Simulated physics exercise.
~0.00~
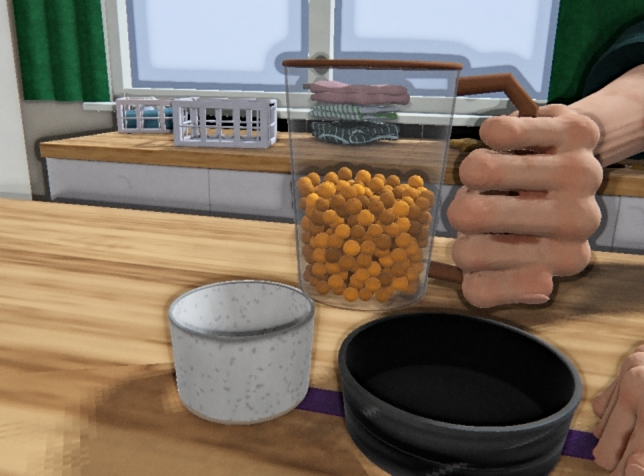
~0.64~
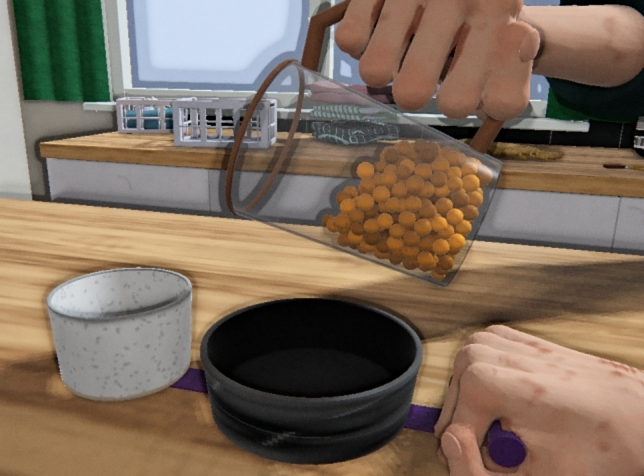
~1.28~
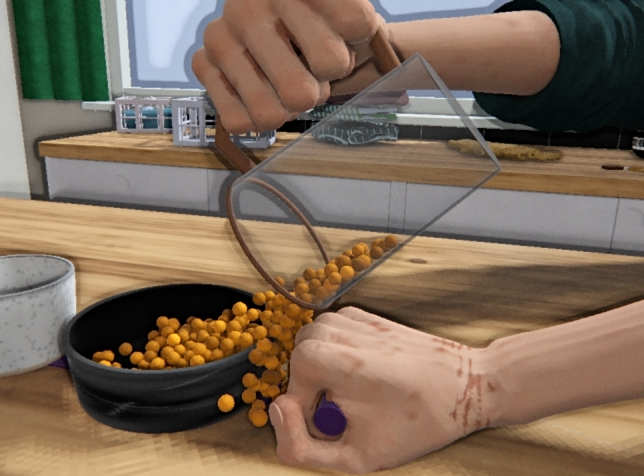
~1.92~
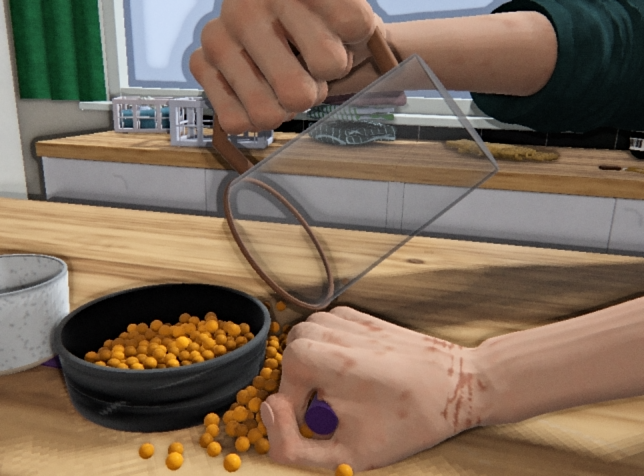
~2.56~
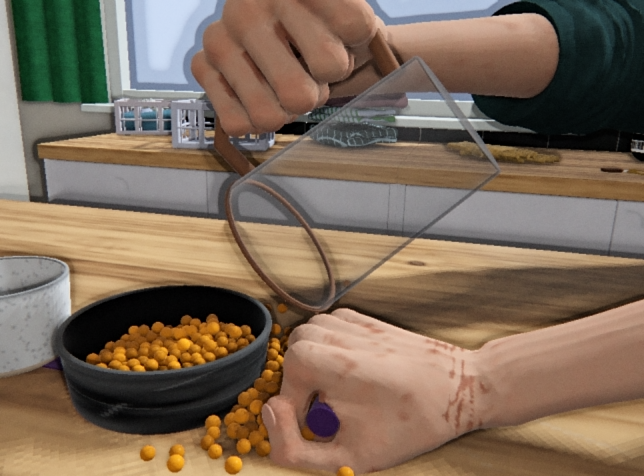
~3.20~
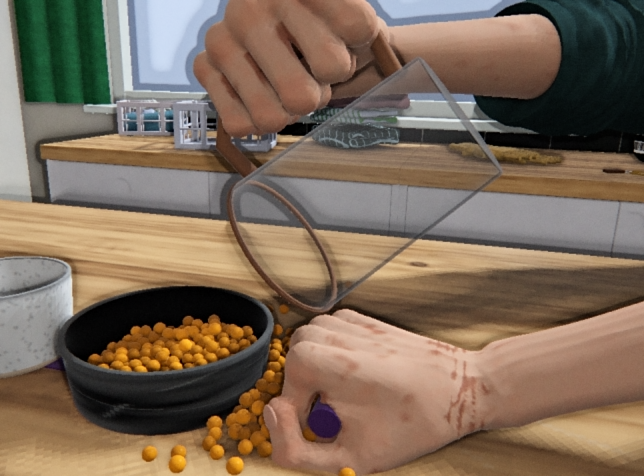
A clear cup of small orange balls was tipped over by a hand while a white dish and a black dish slid left across the wooden table, and most balls landed in the black dish while the rest spilled beside another hand.
